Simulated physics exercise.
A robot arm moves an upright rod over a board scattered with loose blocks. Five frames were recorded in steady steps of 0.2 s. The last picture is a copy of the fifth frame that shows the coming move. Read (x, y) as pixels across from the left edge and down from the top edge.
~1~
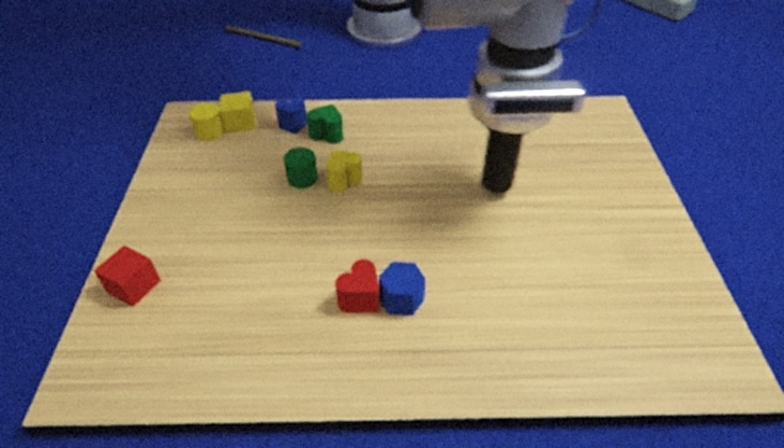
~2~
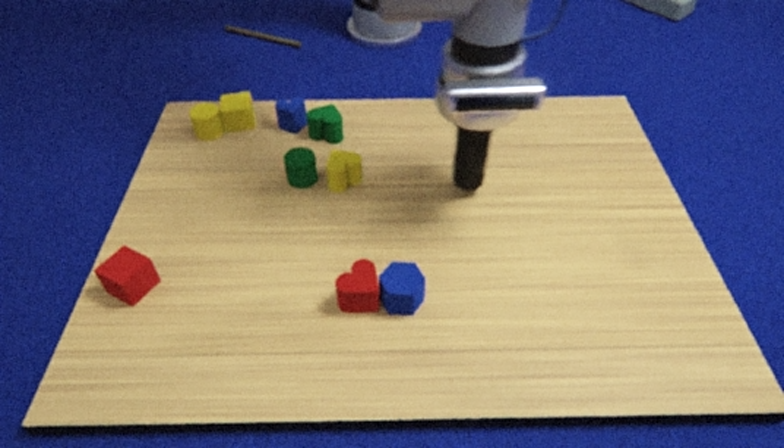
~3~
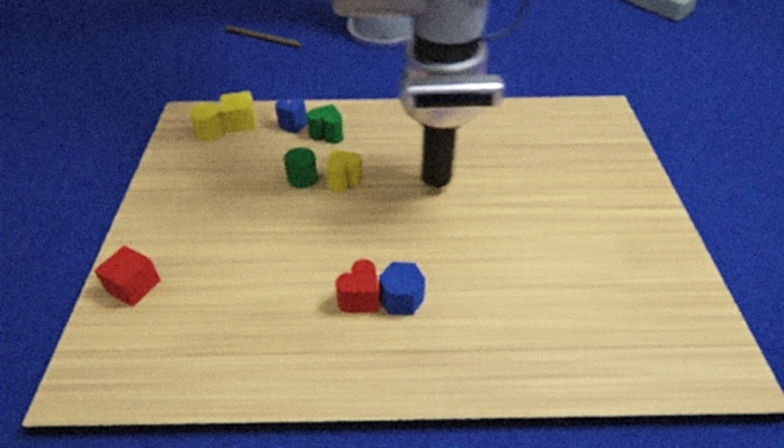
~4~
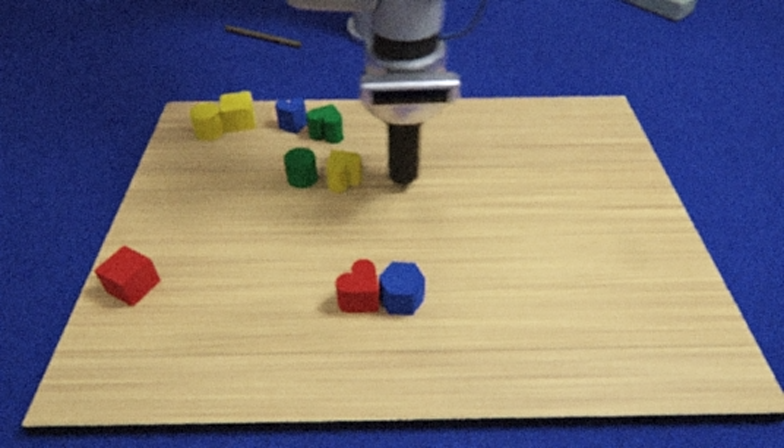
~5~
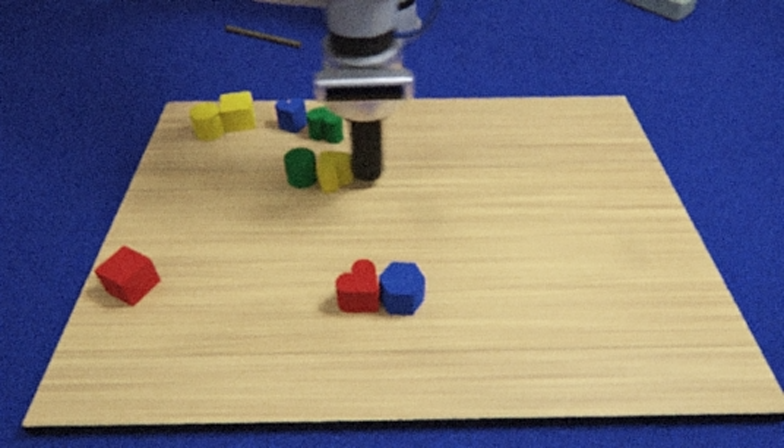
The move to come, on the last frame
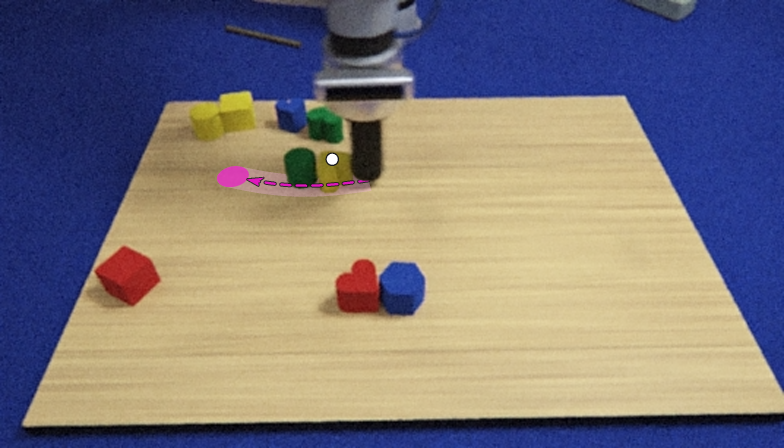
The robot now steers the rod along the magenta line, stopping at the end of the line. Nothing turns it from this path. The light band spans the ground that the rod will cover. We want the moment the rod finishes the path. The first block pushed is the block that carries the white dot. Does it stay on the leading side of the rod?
My guess is it keeps its place ahead of the rod.
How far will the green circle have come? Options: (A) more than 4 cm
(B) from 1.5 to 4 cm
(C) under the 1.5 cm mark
The one that fits is A, more than 4 cm.
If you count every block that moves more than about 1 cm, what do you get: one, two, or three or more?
Two blocks shift.
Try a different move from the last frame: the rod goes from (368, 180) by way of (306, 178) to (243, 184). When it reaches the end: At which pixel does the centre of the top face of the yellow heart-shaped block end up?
The centre of its top face lies at (201, 165).
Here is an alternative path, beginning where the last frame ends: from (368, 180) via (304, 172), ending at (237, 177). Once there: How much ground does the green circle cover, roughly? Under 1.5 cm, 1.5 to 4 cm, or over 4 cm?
The answer here is over 4 cm.
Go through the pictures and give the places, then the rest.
Rod's lower end at (497, 183); green circle at (299, 156); green heart-shaped block at (325, 113); yellow heart-shaped block at (342, 159), in the first frame.
Rod at (468, 181); blocks still, in the second frame.
Rod at (437, 178); blocks still, in the third frame.
Rod at (403, 175); blocks still, in the fourth frame.
Rod at (368, 172); green circle at (299, 156); green heart-shaped block at (325, 113); yellow heart-shaped block at (332, 159), in the fifth frame.
Drawn move, from (368, 180) through (299, 186) to (233, 176); the dot is on the yellow heart-shaped block.
What follows on the original path. One third of the way, rod at (320, 177); green circle at (256, 155); yellow heart-shaped block at (283, 162).
Two thirds of the way, rod at (272, 176); green circle at (211, 150); yellow heart-shaped block at (234, 160).
At the end, rod at (231, 168); green circle at (170, 143); green heart-shaped block still; yellow heart-shaped block at (192, 154).
